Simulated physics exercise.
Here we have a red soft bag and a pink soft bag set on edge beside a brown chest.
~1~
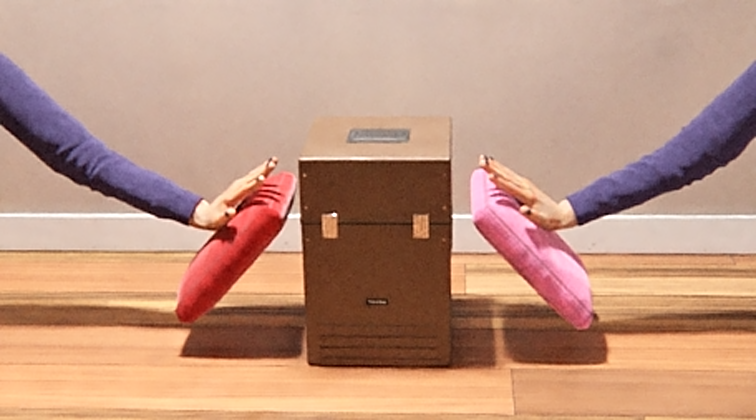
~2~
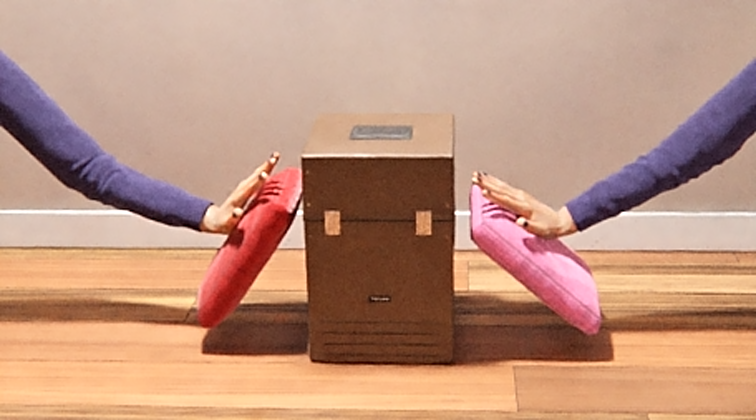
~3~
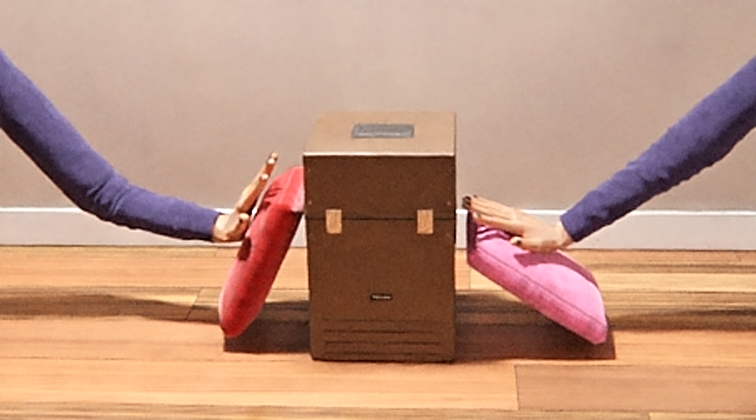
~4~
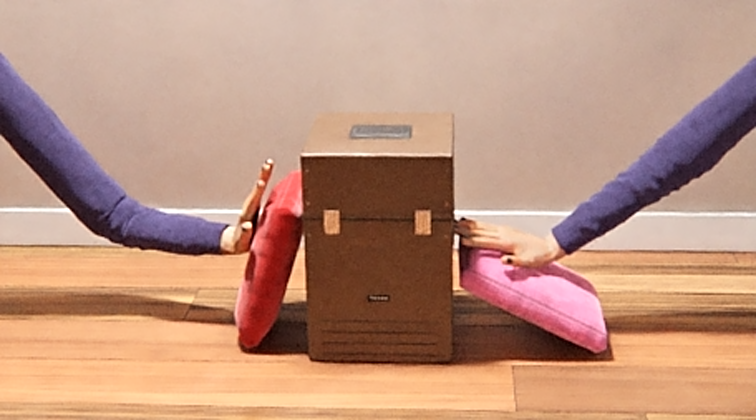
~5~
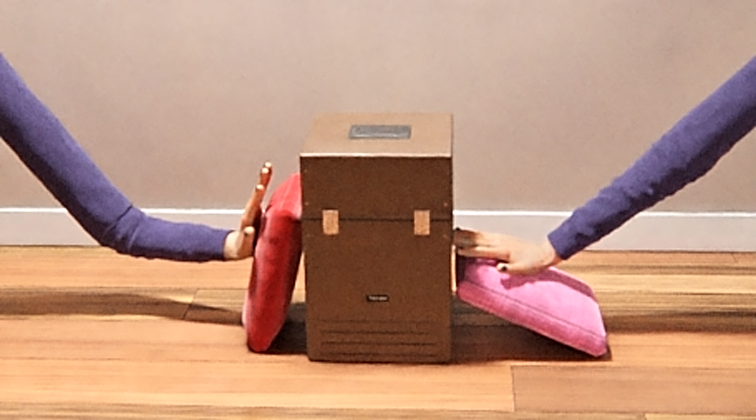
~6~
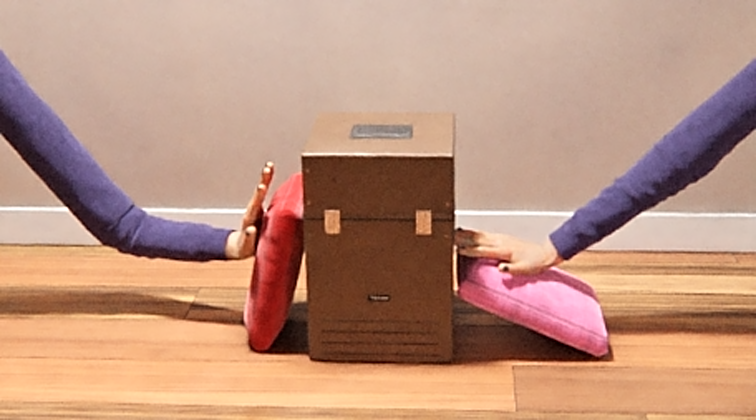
The video shows two hands pressing a red cushion and a pink cushion against opposite sides of a brown chest; the left hand pushes the red one nearly upright while the pink one lowers to a shallow slant under the right hand.
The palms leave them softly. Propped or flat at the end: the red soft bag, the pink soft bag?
Outcome: The red soft bag remains propped up; the pink soft bag slips and lies down.
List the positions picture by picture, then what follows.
Red soft bag foot (184, 318), head (275, 215); pink soft bag foot (584, 323), head (480, 215), in the first frame.
Red soft bag foot (206, 323); pink soft bag foot (593, 328), in the second frame.
Red soft bag foot (231, 332); pink soft bag foot (601, 337), in the third frame.
Red soft bag foot (249, 342); pink soft bag foot (601, 345), in the fourth frame.
Red soft bag foot (258, 347); pink soft bag foot (601, 349), in the fifth frame.
Red soft bag foot (260, 346), head (288, 214), almost upright; pink soft bag foot (602, 349), head (462, 289), at a low slant, in the sixth frame.
Then, 0.20 s on from there, red soft bag propped as before near (283, 262); pink soft bag flat on the floor near (535, 308).
Then, 0.32 s on from there, red soft bag propped as before near (281, 262); pink soft bag flat on the floor near (532, 314).
Then, 0.90 s on from there, red soft bag propped as before near (282, 263); pink soft bag flat on the floor near (534, 314).
In the end, red soft bag propped as before near (282, 263); pink soft bag flat on the floor near (534, 314). The red soft bag keeps leaning and the pink soft bag slumps to the floor.
